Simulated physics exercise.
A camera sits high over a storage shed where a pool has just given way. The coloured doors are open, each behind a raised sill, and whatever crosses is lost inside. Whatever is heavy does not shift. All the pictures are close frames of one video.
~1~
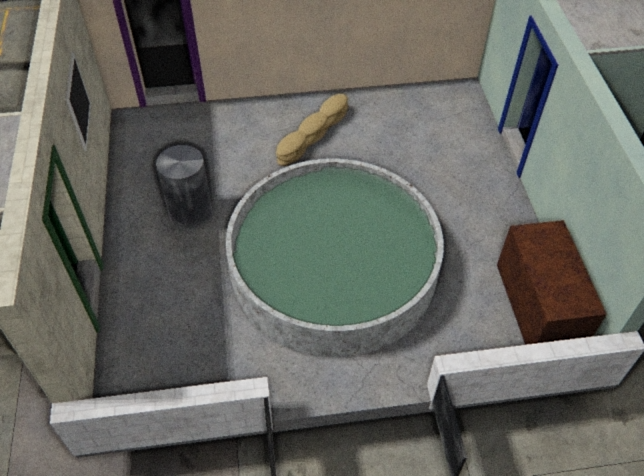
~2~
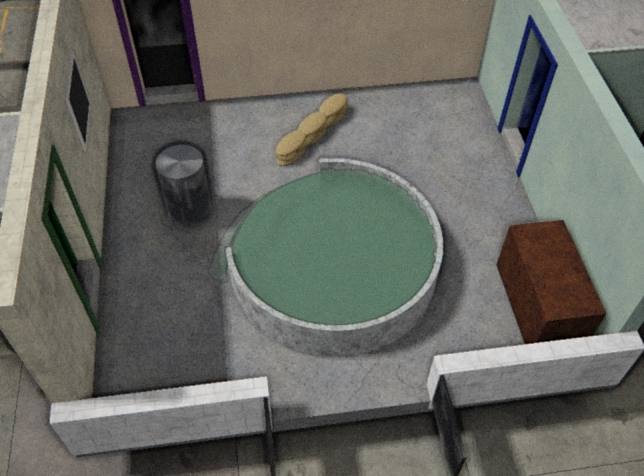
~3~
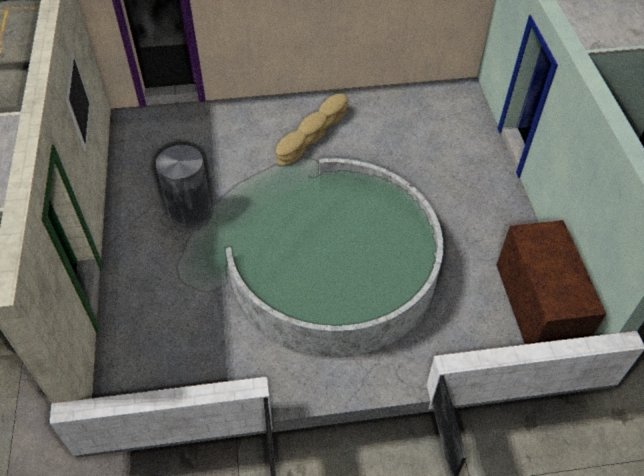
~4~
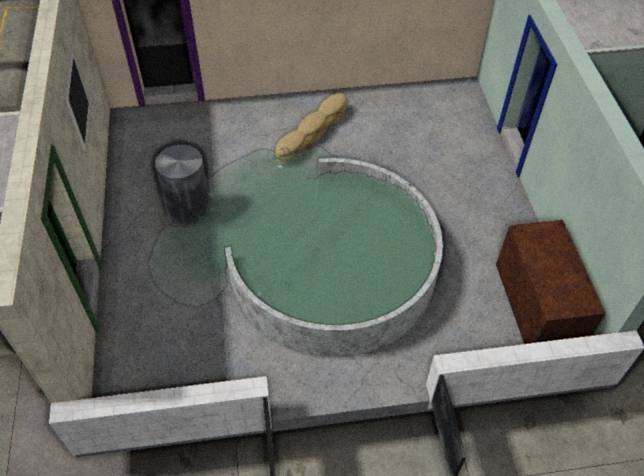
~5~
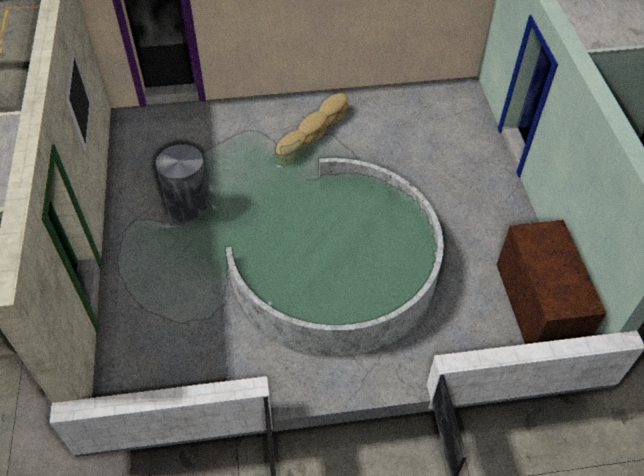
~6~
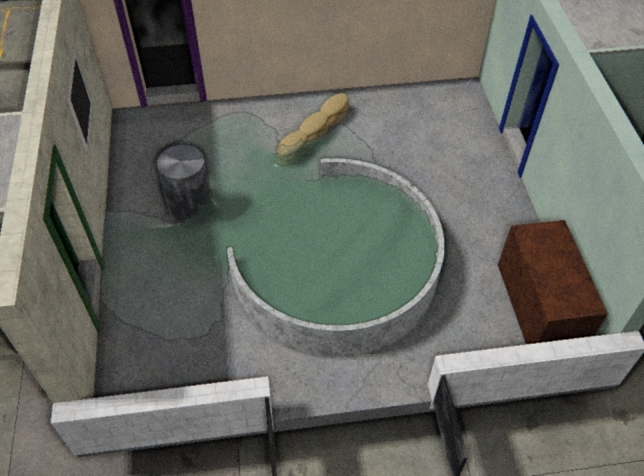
Green water poured through a gap that opened in the round pool's far left side, then spread across the gray floor, around the dark metal barrel and past the lumpy tan object.
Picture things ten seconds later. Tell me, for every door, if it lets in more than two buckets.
Result: The blue door will not top two buckets. The green door will not top two buckets. The purple door will top two buckets.
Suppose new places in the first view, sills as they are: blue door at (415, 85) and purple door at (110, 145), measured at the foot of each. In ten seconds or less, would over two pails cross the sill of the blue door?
Put simply, the blue door stays beneath the mark.
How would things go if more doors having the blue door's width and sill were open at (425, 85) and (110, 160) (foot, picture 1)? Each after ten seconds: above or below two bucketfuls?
The first door remains below the limit, while the second runs past the limit.
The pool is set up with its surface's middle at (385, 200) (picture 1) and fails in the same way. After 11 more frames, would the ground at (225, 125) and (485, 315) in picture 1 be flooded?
Taking both places in turn, they end up inundated and unaffected.
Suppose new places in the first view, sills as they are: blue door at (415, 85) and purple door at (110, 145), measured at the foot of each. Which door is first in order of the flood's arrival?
I reckon it's the door marked green.
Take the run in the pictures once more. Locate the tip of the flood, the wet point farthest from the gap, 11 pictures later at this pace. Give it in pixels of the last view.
Estimated pixel: (449, 80).
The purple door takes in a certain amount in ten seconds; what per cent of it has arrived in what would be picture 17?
I make it 20 per cent.
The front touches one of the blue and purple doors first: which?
First comes the one in purple.
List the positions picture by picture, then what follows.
In the first frame, still water in the round pool at (335, 240).
In the second frame, the front is at a hidden place, out from the gap on the round pool's far side.
In the third frame, water pours out on the round pool's far side and has run to (191, 282).
In the fourth frame, the front is at (312, 148), out from the gap on the round pool's far side.
In the fifth frame, the front is at (139, 294), out from the gap on the round pool's far side.
In the sixth frame, the front is at (102, 288), out from the gap on the round pool's far side.
A moment on, water covers 40 % of the floor; the blue door not reached, the green door wet at the sill, nothing in, the purple door wet at the sill, nothing in.
Next, water covers 50 % of the floor; the blue door not reached, the green door wet at the sill, nothing in, the purple door over two buckets in.
Then, water covers 60 % of the floor; the blue door wet at the sill, nothing in, the green door wet at the sill, nothing in, the purple door far over two buckets in.
Later, water covers 90 % of the floor; the blue door wet at the sill, nothing in, the green door wet at the sill, nothing in, the purple door far over two buckets in.
In the end, water covers 95 % of the floor; the blue door wet at the sill, nothing in, the green door wet at the sill, nothing in, the purple door far over two buckets in.
